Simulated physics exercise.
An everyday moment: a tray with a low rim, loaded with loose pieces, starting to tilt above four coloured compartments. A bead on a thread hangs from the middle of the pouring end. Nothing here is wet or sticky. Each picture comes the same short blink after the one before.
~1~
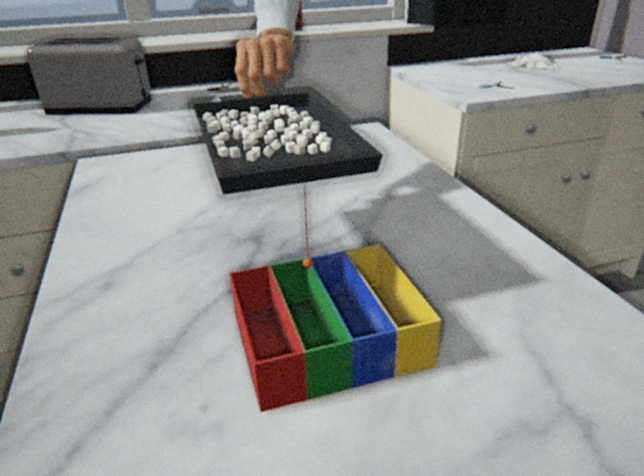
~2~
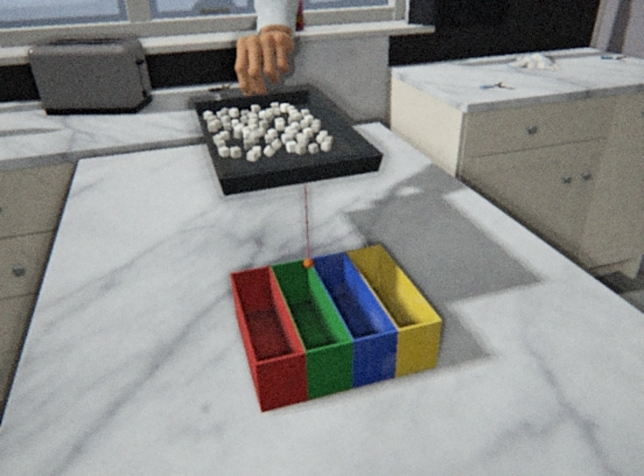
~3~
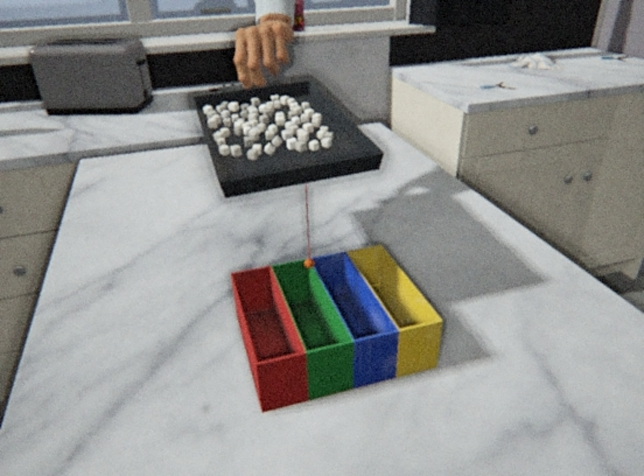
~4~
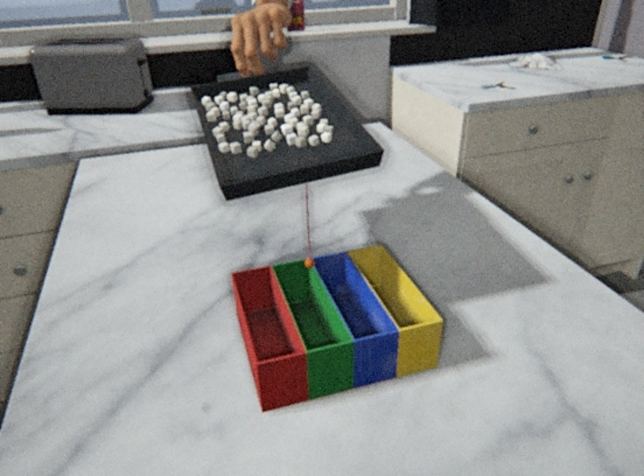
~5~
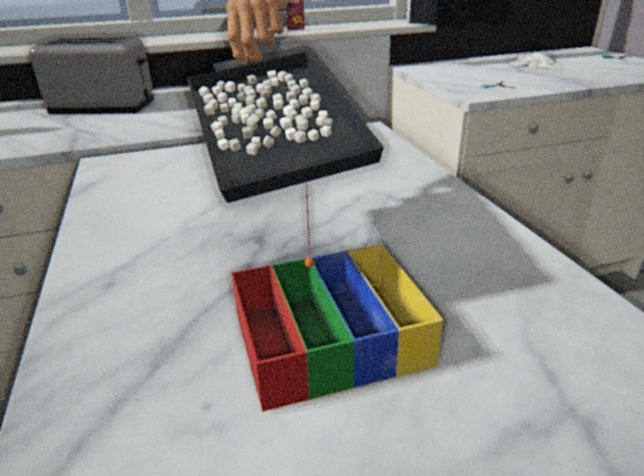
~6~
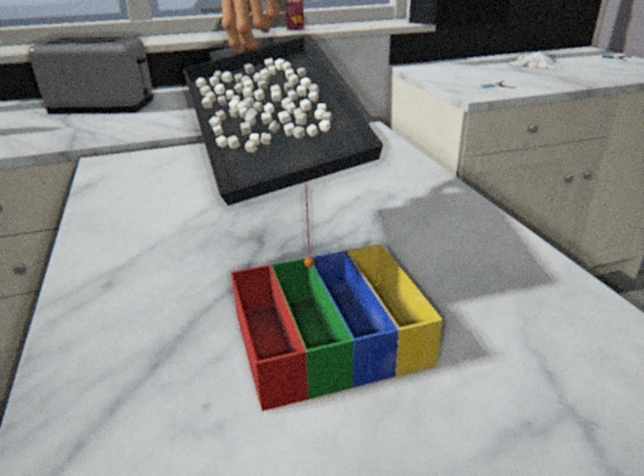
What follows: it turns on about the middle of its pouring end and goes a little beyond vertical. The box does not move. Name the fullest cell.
Most goes to the red cell.
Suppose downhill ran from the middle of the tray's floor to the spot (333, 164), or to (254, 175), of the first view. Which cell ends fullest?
First that yellow cell, then the red one.
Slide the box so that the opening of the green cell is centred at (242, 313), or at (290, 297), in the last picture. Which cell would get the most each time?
First green, then the cell in red.
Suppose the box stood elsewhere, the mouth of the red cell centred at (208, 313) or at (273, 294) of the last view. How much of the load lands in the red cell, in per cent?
The first gives 20 %, the second 40 %.
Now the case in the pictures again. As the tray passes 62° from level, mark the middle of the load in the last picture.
Roughly at (232, 173).
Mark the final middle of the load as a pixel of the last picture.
Near (256, 340).
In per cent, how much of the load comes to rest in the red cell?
Near 60 %.
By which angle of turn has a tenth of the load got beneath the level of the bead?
Roughly 70°.
Shortly afterwards, tray tipped steeply; all but a few on the tray; a little falling or outside the box.
Next, tray tipped past a quarter turn; near half on the tray; near a quarter in the red cell; only a few in the green cell; near a third falling or outside the box.
Some moments later, tray tipped past a quarter turn; near half in the red cell; only a few in the green cell; near a third falling or outside the box.
In the end, tray tipped past a quarter turn; near half in the red cell; only a few in the green cell; none at all in the blue cell; none at all in the yellow cell; near a third outside the box.
